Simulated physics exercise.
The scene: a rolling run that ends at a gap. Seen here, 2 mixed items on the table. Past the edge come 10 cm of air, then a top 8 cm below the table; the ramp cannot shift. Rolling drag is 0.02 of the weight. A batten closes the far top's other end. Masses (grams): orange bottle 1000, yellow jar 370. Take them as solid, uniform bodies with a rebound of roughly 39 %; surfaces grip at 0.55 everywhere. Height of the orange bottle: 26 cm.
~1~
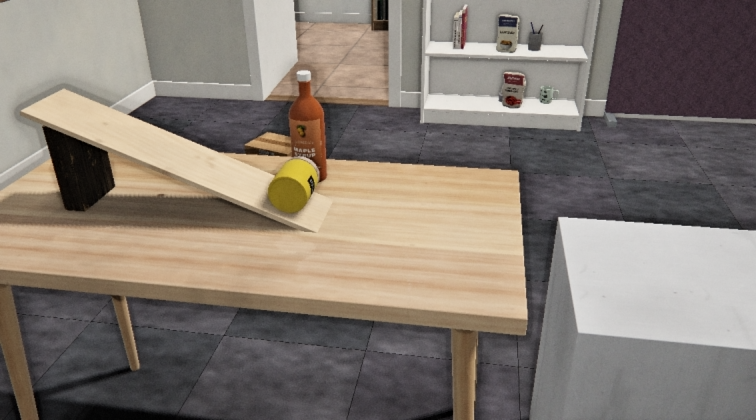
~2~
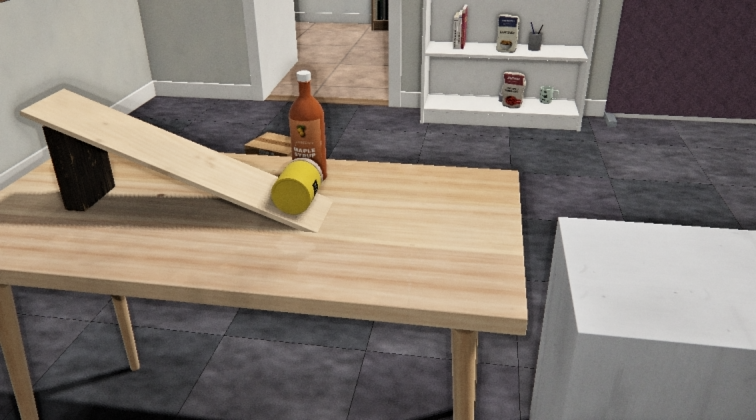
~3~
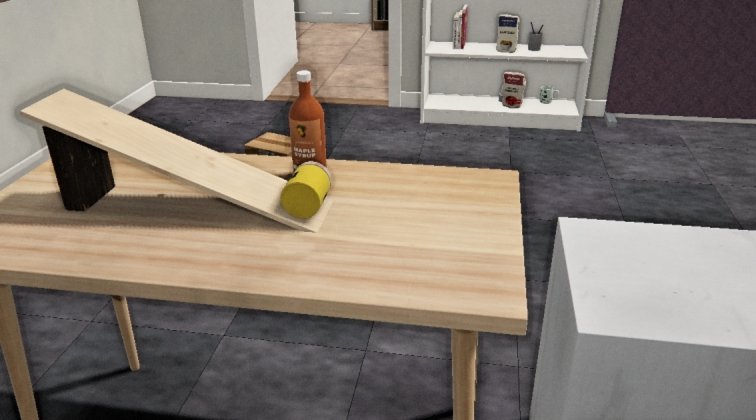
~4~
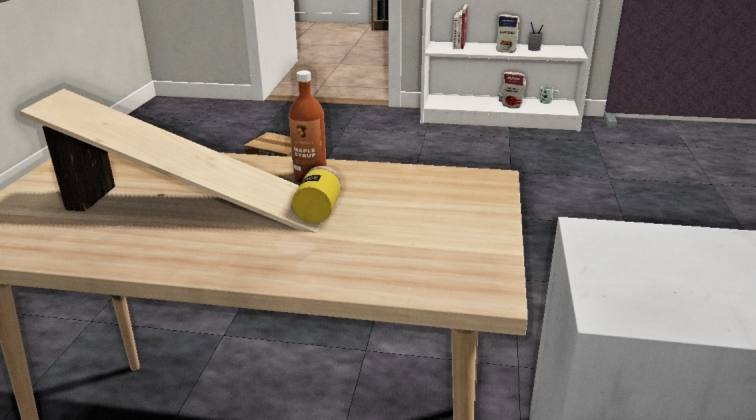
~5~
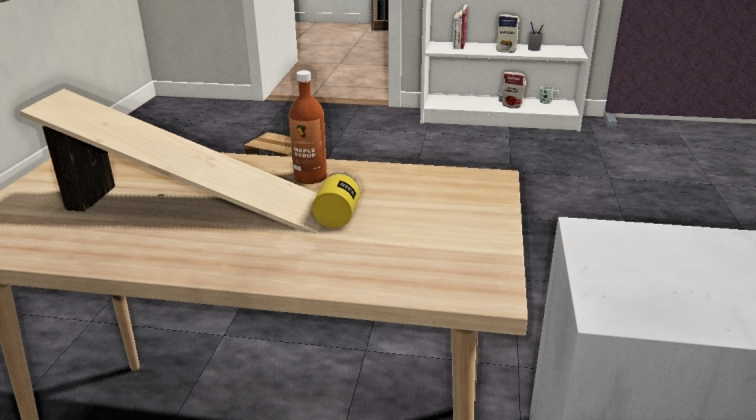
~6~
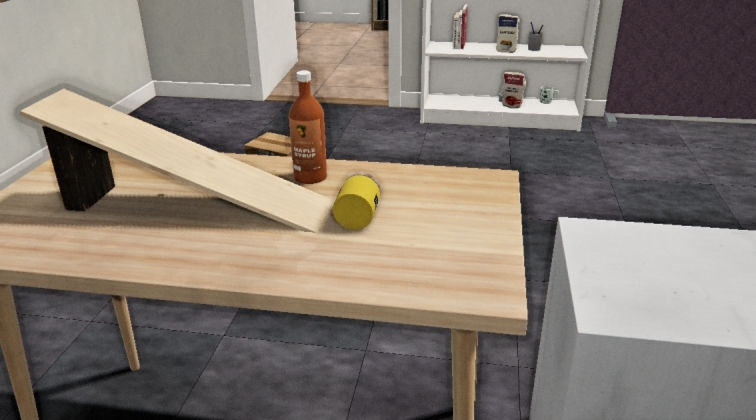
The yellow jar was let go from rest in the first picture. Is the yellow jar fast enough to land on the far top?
It falls in.
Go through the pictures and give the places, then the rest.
Edge 49 cm away; yellow jar (294, 184); orange bottle (307, 127), in the first frame.
Edge 48 cm away; yellow jar (298, 185); orange bottle (307, 127), in the second frame.
Edge 46 cm away; yellow jar (307, 189); orange bottle (307, 127), in the third frame.
Edge 44 cm away; yellow jar (318, 194); orange bottle (307, 127), in the fourth frame.
Edge 39 cm away; yellow jar (338, 199); orange bottle (307, 127), in the fifth frame.
Edge 35 cm away; yellow jar (358, 200); orange bottle (307, 127), in the sixth frame.
Then, 0.60 s later than the last frame, edge 4 cm away; yellow jar near (502, 210).
Then, 1.10 s later than the last frame, down in the gap; yellow jar near (508, 338).
When it is over, down in the gap; orange bottle within 8 cm of the start.
